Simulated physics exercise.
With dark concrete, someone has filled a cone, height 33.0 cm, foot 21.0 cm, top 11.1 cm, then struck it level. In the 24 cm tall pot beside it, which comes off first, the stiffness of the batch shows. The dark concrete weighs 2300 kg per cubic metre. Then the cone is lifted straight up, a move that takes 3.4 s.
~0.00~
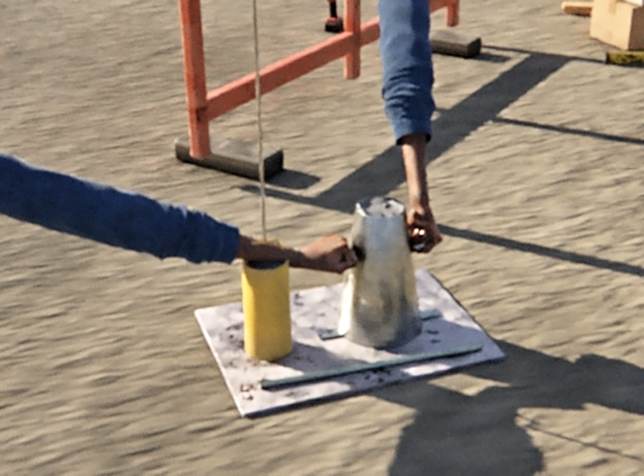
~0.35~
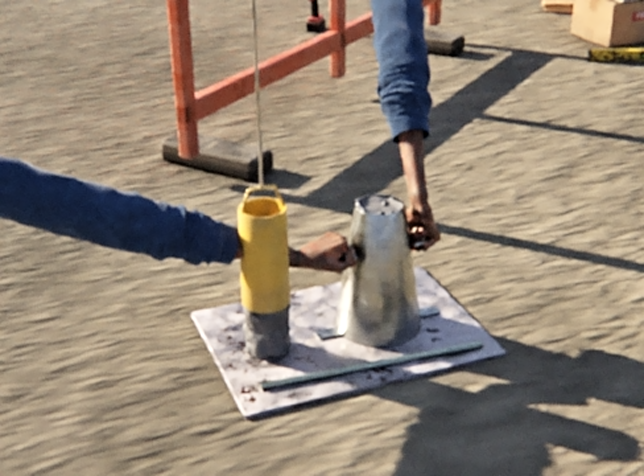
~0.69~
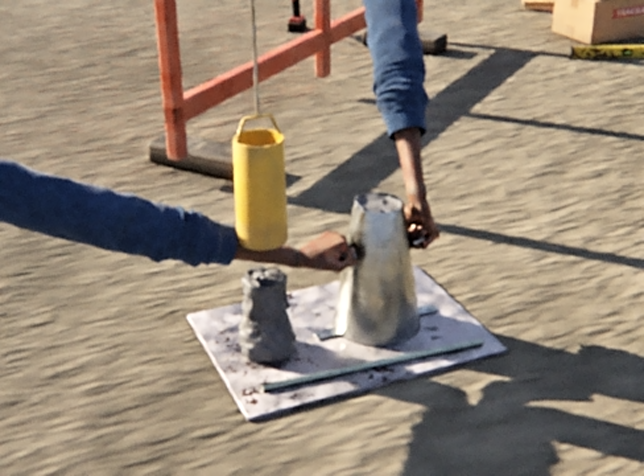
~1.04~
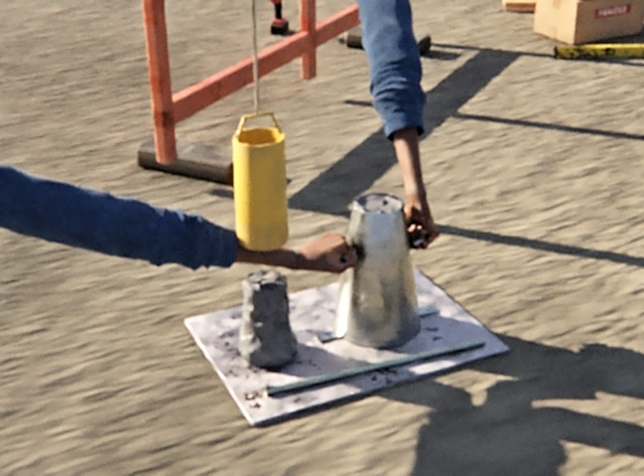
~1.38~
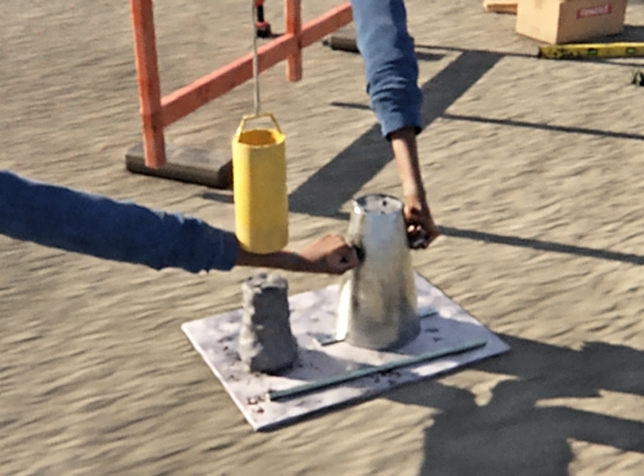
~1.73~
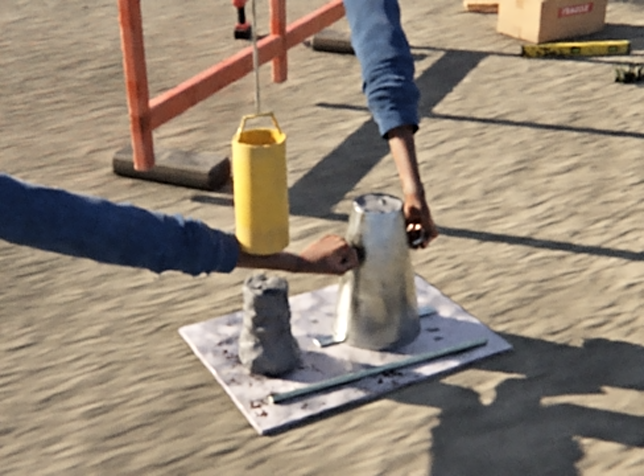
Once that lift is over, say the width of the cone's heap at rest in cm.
I'd say something close to 23 centimetres.
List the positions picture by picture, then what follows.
The first picture shows middle of the pot's mouth at (265, 261), still down; middle of the cone's top at (381, 208), not yet moved.
The second picture shows middle of the pot's mouth at (262, 209), raised 13 cm; middle of the cone's top at (380, 206), not yet moved.
The third picture shows middle of the pot's mouth at (258, 139), raised 30 cm; the pot's heap 20 cm high and 14 cm wide, top at (264, 277); middle of the cone's top at (379, 204), not yet moved.
The fourth picture shows middle of the pot's mouth at (259, 138), raised 30 cm; the pot's heap 20 cm high and 14 cm wide, top at (265, 281); middle of the cone's top at (379, 204), not yet moved.
The fifth picture shows middle of the pot's mouth at (259, 139), raised 30 cm; the pot's heap 20 cm high and 14 cm wide, top at (265, 284); middle of the cone's top at (378, 205), not yet moved.
The sixth picture shows middle of the pot's mouth at (259, 139), raised 30 cm; the pot's heap 20 cm high and 14 cm wide, top at (266, 286); middle of the cone's top at (378, 204), not yet moved.
After 2.6 s, the cone is up 8.0 cm; the dark concrete has come down 2.5 cm to 30 cm and is 22 cm wide.
After 3.4 s, the cone is up 20 cm; the dark concrete has come down 2.8 cm to 30 cm and is 22 cm wide.
After 4.3 s, the cone is up 34 cm; the dark concrete has come down 3.0 cm to 30 cm and is 23 cm wide.
After 5.3 s, the cone is clear; the dark concrete has come down 3.2 cm to 30 cm and is 23 cm wide.
After 5.9 s, at rest, the cone is clear; the dark concrete has come down 3.2 cm to 30 cm and is 23 cm wide.
